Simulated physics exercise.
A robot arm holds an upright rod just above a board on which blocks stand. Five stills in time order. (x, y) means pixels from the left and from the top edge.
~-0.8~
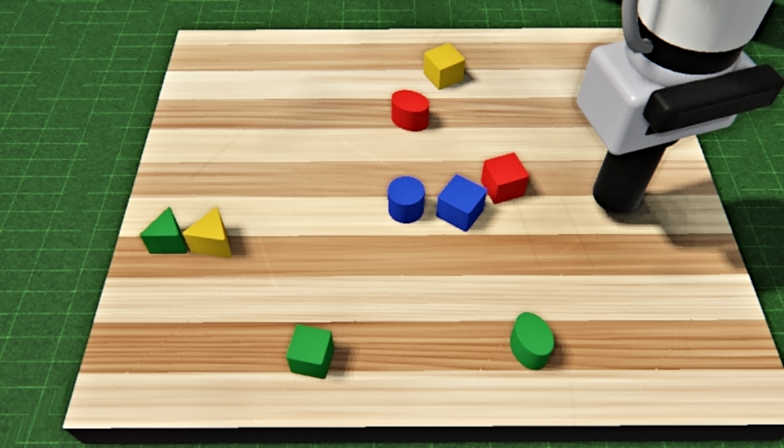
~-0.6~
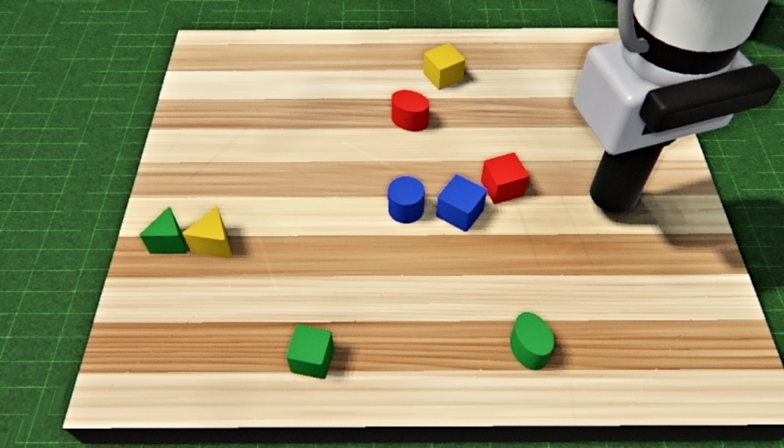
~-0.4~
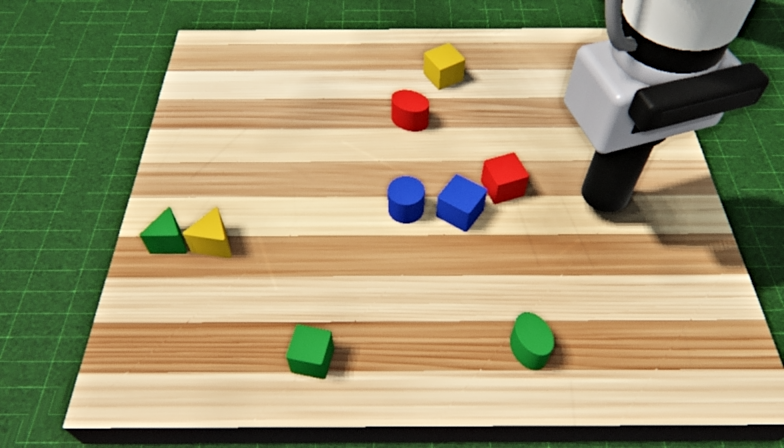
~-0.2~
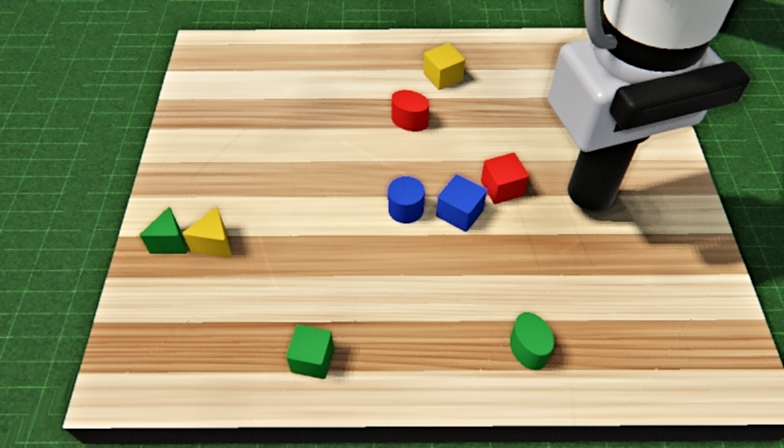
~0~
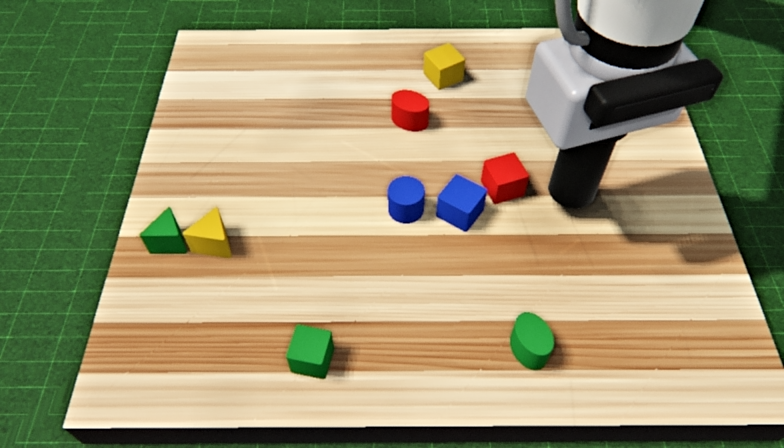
A robot arm with a black upright rod stands over the right side of a striped wooden board on a green grid surface, seen from above at an angle. A yellow cube and red round block sit near the top, blue round, blue and red blocks mid-board, green and yellow triangles left, and two green blocks below. The rod slides slowly left toward the red cube, touching nothing.
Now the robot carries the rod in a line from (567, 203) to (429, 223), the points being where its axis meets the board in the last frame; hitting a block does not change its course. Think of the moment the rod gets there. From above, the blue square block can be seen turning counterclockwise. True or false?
True.
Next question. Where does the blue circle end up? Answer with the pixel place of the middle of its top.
My estimate: (353, 192).
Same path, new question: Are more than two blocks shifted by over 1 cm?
Going by the path, yes.
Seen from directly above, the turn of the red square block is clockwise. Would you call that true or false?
The statement is true.
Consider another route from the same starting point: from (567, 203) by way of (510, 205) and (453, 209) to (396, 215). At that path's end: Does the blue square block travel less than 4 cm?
Going by the path, no.
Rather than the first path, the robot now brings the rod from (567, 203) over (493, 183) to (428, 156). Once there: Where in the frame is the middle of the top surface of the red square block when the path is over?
The middle of its top is at (396, 120).
On the path given first. One third of the way, rod at (524, 198); red square block at (489, 164), turned 25° clockwise.
Two thirds of the way, rod at (478, 204); blue circle at (395, 190); blue square block at (431, 200); red square block at (472, 164), turned 90° clockwise.
At the end, rod at (430, 211); blue circle at (353, 192); blue square block at (387, 214), turned 35° anticlockwise; red square block at (471, 164), turned 95° clockwise.
